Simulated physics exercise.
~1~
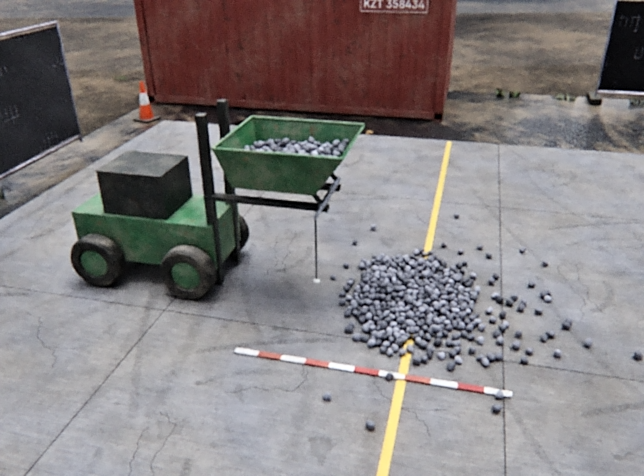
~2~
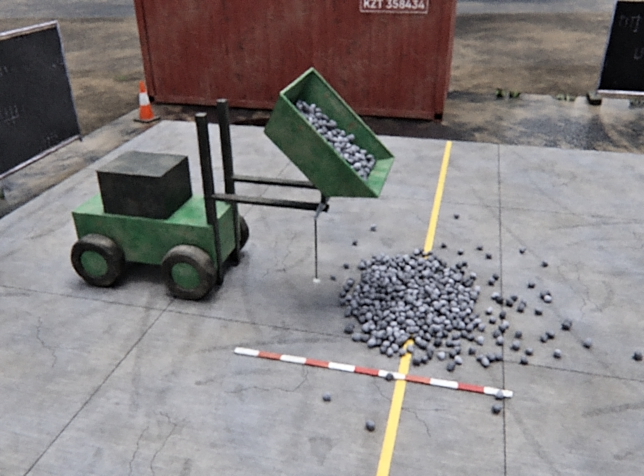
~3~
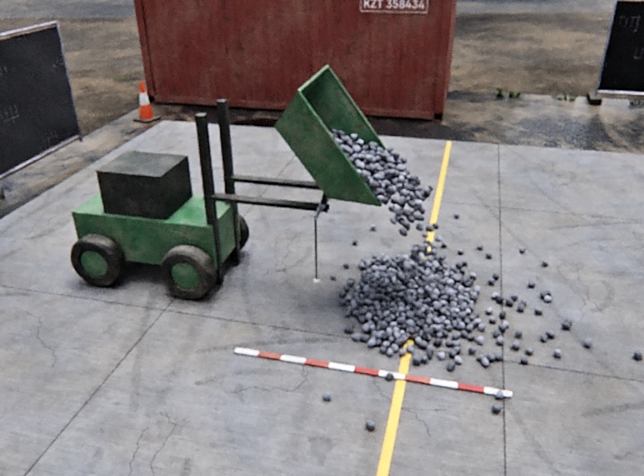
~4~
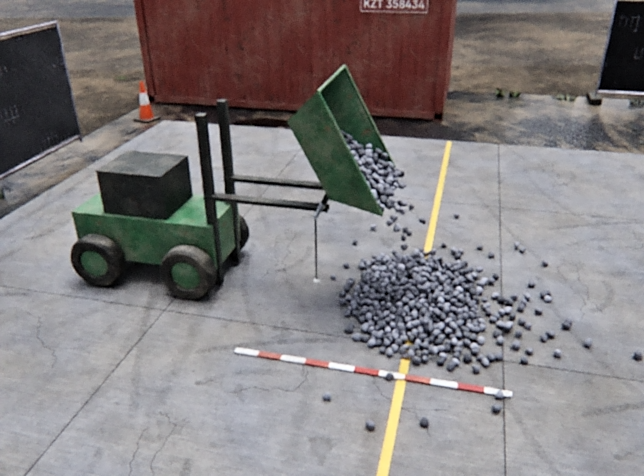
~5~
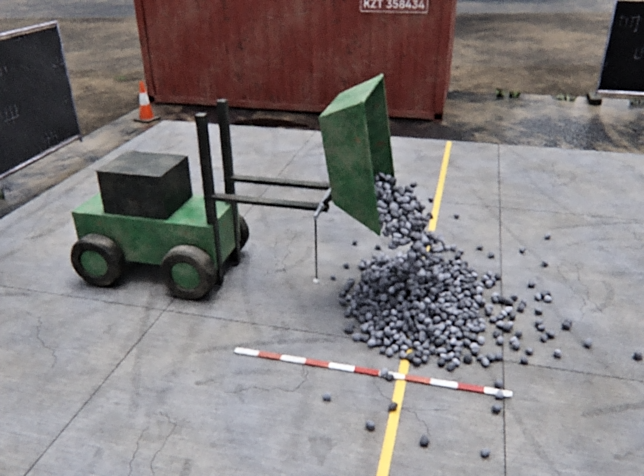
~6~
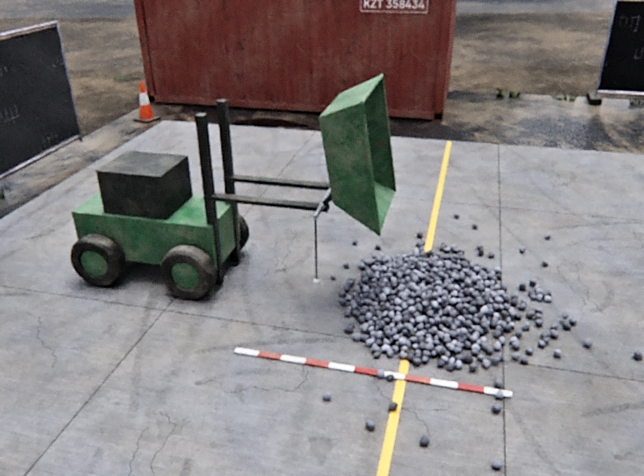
At the start, a green forklift stands on grey concrete before a red container, holding a raised skip of grey stones, while an earlier pile lies across a yellow line beside a red and white staff. The skip tips to the right, and the stones slide toward its lower edge. They spill over the lip and tumble onto the pile. The skip then tilts further until it is nearly upright, pouring out the rest. Finally it hangs empty and still above a broader heap, most of it past the line, with a few stray stones scattered near the staff.
